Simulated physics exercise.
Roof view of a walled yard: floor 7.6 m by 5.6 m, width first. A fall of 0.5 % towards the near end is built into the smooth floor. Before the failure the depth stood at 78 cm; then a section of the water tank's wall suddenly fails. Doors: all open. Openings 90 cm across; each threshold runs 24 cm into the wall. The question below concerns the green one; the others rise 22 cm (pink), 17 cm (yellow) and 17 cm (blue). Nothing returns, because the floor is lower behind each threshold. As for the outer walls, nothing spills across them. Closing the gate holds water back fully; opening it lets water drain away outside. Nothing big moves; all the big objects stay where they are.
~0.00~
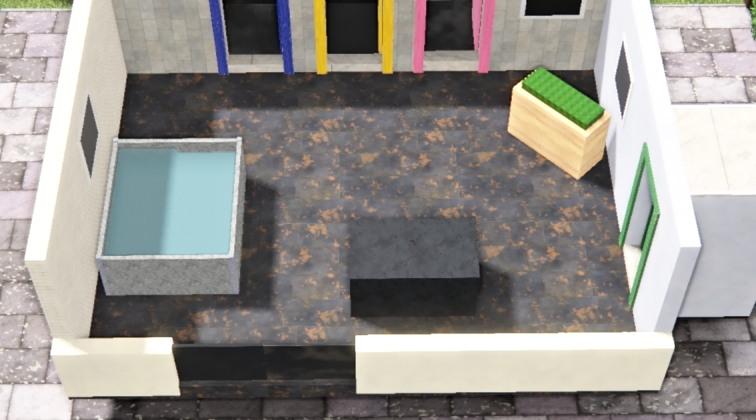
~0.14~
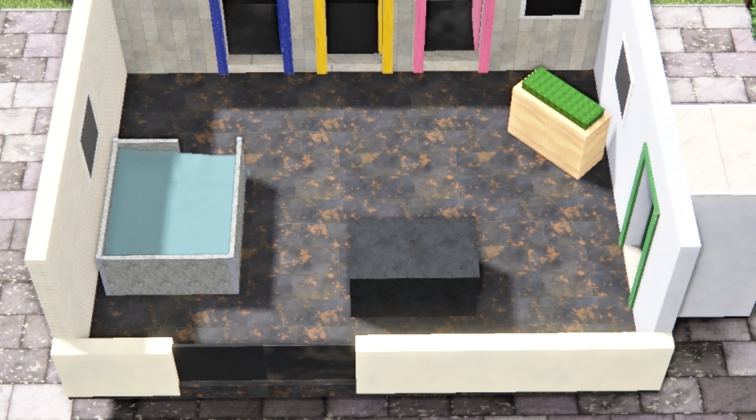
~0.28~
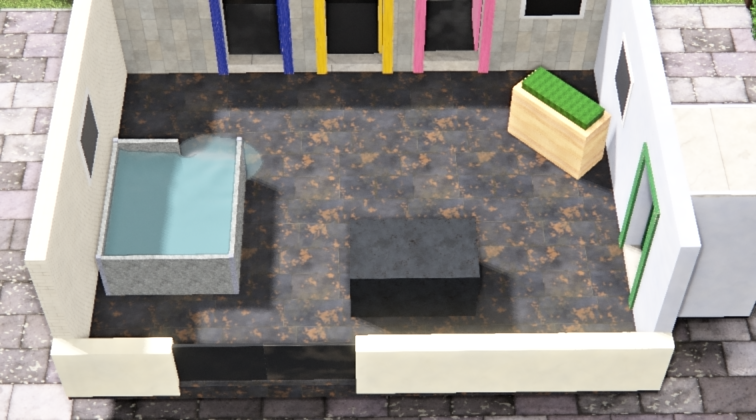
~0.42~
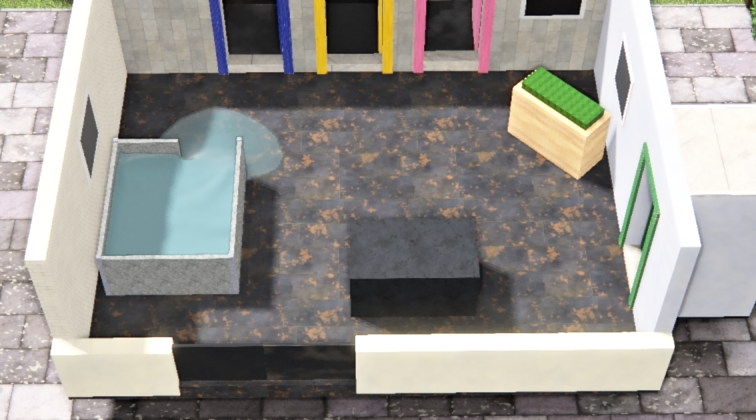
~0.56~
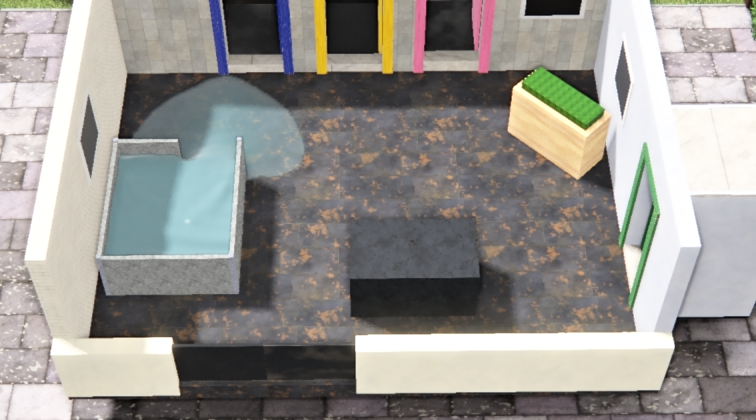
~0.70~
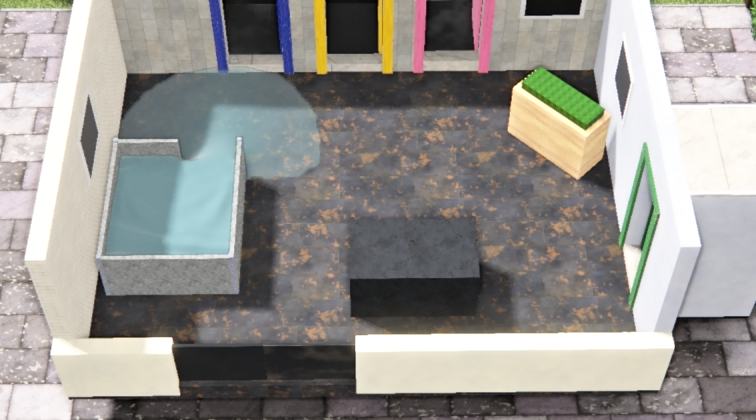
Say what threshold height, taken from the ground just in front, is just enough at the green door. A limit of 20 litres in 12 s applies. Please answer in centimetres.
I would put it at 5 cm.
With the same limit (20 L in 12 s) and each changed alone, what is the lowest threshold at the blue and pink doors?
About 30 cm at blue and about 8.5 cm at pink.
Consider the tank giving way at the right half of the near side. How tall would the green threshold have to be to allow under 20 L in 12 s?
In that case about 11.5 cm.
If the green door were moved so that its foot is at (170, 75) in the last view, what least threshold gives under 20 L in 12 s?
It needs about 25 cm.
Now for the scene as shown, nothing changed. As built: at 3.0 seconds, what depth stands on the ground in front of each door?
Depths in cm - pink: 8, yellow: 13, green: 0, blue: 24.
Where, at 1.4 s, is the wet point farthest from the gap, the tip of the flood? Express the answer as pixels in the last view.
Around pixel (394, 71).
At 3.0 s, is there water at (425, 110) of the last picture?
It is wet.
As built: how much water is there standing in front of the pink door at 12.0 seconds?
It works out to about 9.0 centimetres deep.
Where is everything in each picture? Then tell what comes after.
The first frame shows still water, 78 cm deep, in the water tank at (172, 200); the green door at (639, 232) is dry.
In the second frame, water pours out on the far side and has run 0.3 m, to a hidden place; about 7 cm deep outside, 78 cm at the back.
In the third frame, water pours out on the far side and has run 0.8 m, to a hidden place; about 11 cm deep outside, 78 cm at the back.
In the fourth frame, the gap is on the far side, the front 1.4 m out at (210, 111); the back of the water tank holds 78 cm.
In the fifth frame, the gap is on the far side, the front 2.0 m out at (224, 81); the back of the water tank holds 74 cm.
In the sixth frame, the gap is on the far side, the front 2.3 m out at (231, 63); the back of the water tank holds 67 cm; the green door at (639, 232), 6.3 m from the gap, is still 5.1 m from the nearest water.
After 1.4 s water covers 20 % of the floor, deepest (40 cm) near (139, 73); it has not reached the green door.
After 3.0 s water covers 35 % of the floor, deepest (28 cm) near (128, 73); it has not reached the green door.
After 12.0 s water covers 95 % of the floor, deepest (14 cm) near (640, 366); 10 cm at the green door, 0 litres in over its 11 cm threshold.
At the green door as built, the water arrived by 4.9 s and peaked near 10 cm at 11.8 s.
Run again over the same 12 s with other heights there, 30 litres in over 4 cm, 13 litres over 5.5 cm. The limit of 20 litres is kept from about 5 cm up.
